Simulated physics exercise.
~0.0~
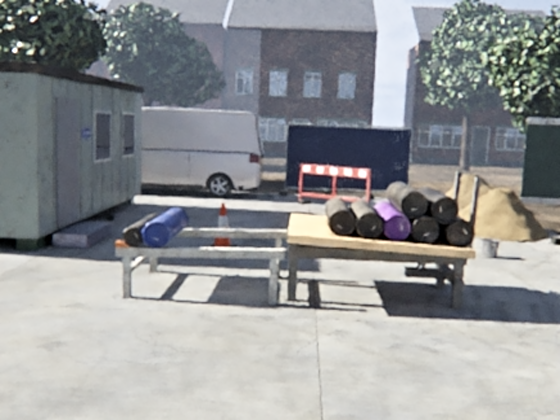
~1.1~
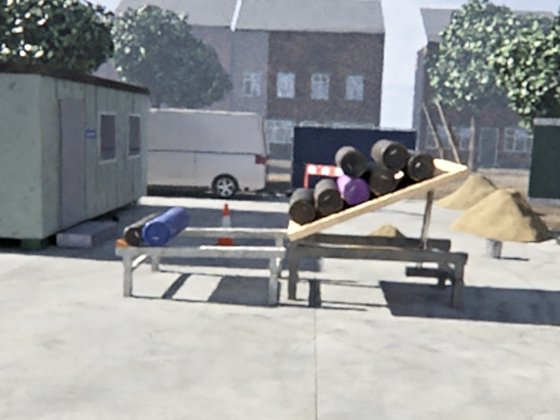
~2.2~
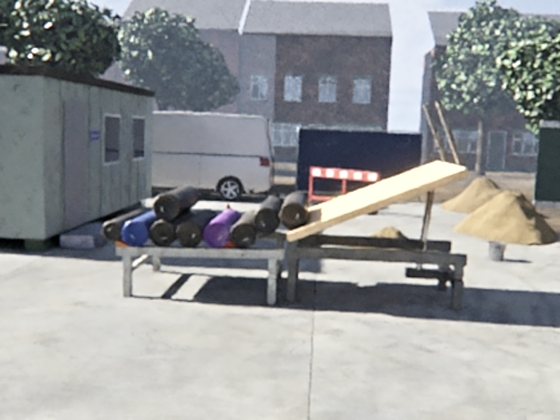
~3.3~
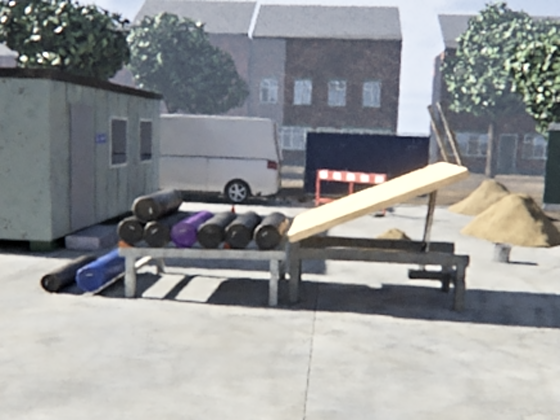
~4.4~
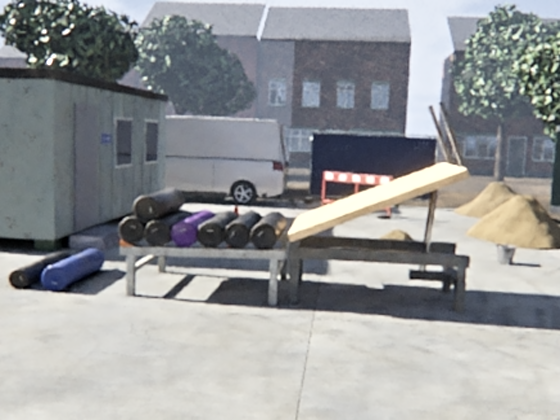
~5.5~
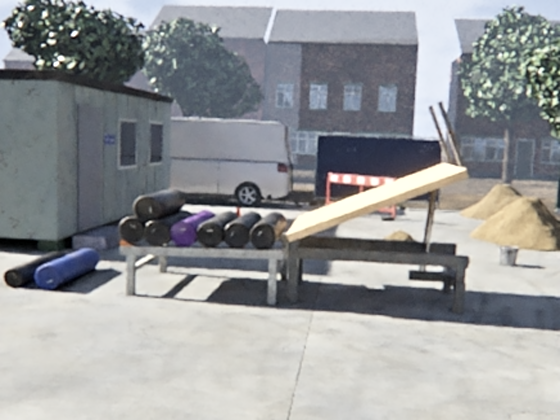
Dark gas cylinders and a purple one lie piled on a wooden tipping deck in a sunny paved yard, seen side-on, with a blue and a black cylinder on the lower rack to the left. Behind them stand a green cabin, a white van, a red-and-white barrier, sand heaps and brick houses. The deck's right side rises, and the load rolls left onto the rack, crowding against the cylinders there. The blue and a black one go over the left end and drop to the ground. They roll slightly farther left and lie there, while the purple one rests among dark cylinders on the rack beside the empty, tilted deck.
